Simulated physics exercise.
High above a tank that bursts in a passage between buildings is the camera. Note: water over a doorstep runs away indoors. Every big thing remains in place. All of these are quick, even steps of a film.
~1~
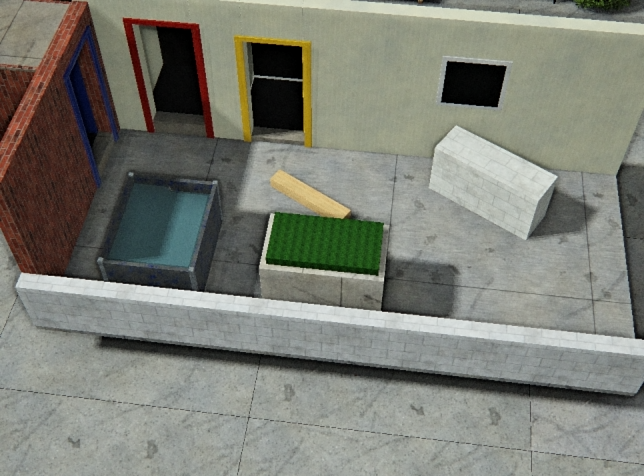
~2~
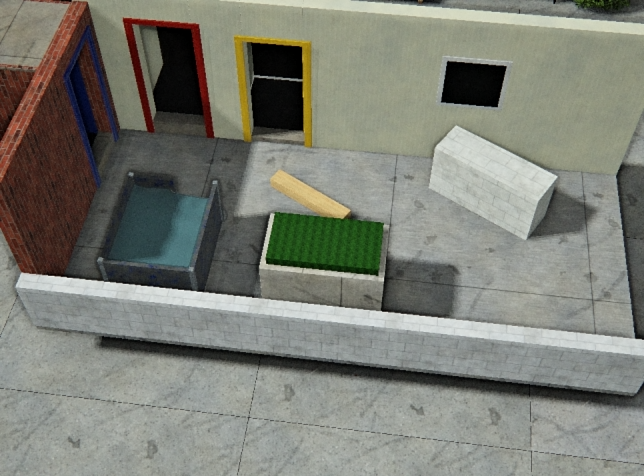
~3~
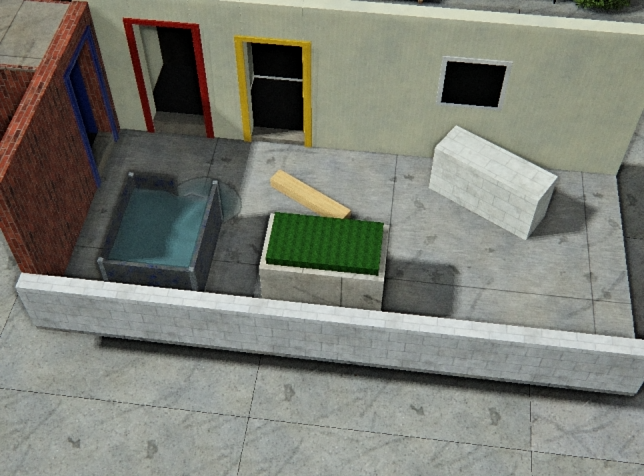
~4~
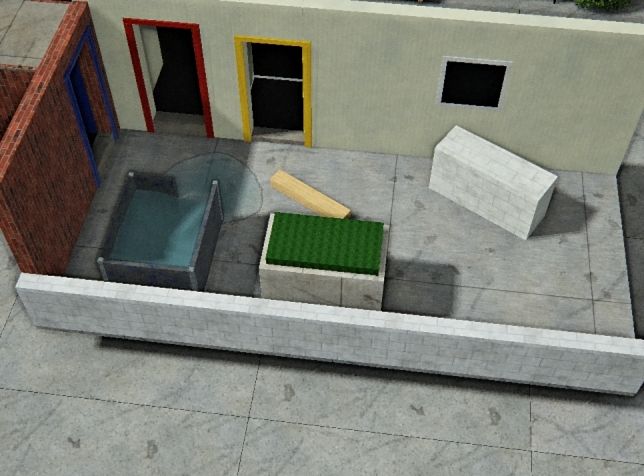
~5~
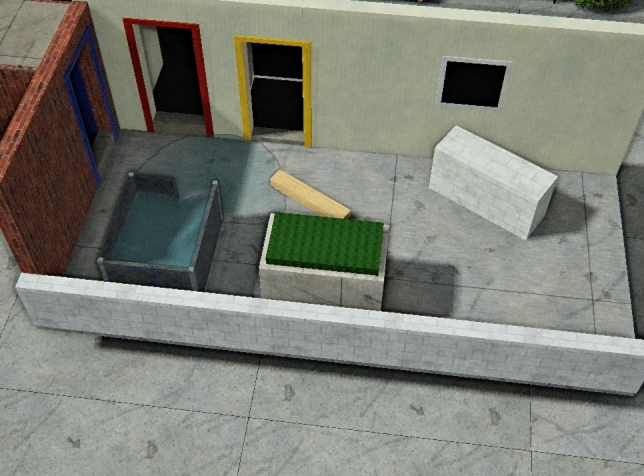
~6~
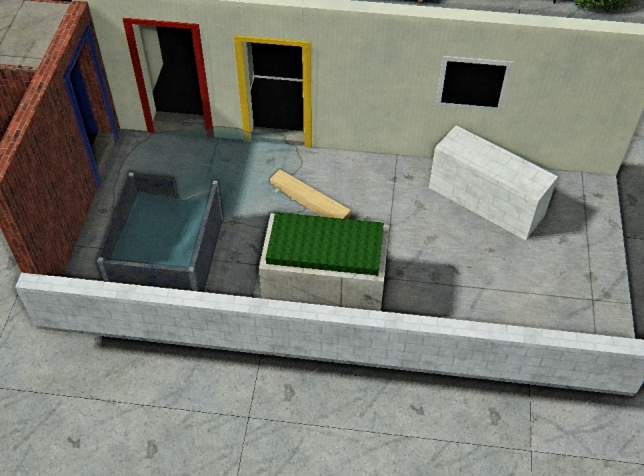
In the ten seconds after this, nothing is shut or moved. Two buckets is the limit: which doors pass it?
Result: The blue door will allow in no excess; the yellow door will allow in an excess; the red door will allow in no excess.
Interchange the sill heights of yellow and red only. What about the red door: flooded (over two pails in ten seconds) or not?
Note - red door: Inundated.
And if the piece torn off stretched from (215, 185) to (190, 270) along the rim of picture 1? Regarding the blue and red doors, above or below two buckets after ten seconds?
In brief, the blue door remains below and the red door remains below.
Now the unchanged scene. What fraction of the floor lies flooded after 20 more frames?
Close to 55 percent, by my reckoning.
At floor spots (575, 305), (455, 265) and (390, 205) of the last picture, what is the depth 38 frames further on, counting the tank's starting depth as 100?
Respectively 2, 4 and 6 per cent.
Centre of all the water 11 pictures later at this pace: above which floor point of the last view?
Around (196, 214).
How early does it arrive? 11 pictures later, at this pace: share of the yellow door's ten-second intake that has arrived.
About 65 %.
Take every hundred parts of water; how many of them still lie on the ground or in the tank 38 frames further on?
I reckon around 88 in a hundred.
A moment on, water covers 20 % of the floor; the blue door wet at the sill, nothing in, the yellow door over two buckets in, the red door under two buckets in.
Next, water covers 30 % of the floor; the blue door wet at the sill, nothing in, the yellow door far over two buckets in, the red door under two buckets in.
Then, water covers 55 % of the floor; the blue door under two buckets in, the yellow door far over two buckets in, the red door under two buckets in.
Later, water covers 80 % of the floor; the blue door under two buckets in, the yellow door far over two buckets in, the red door under two buckets in.
In the end, water covers 85 % of the floor; the blue door under two buckets in, the yellow door far over two buckets in, the red door under two buckets in.
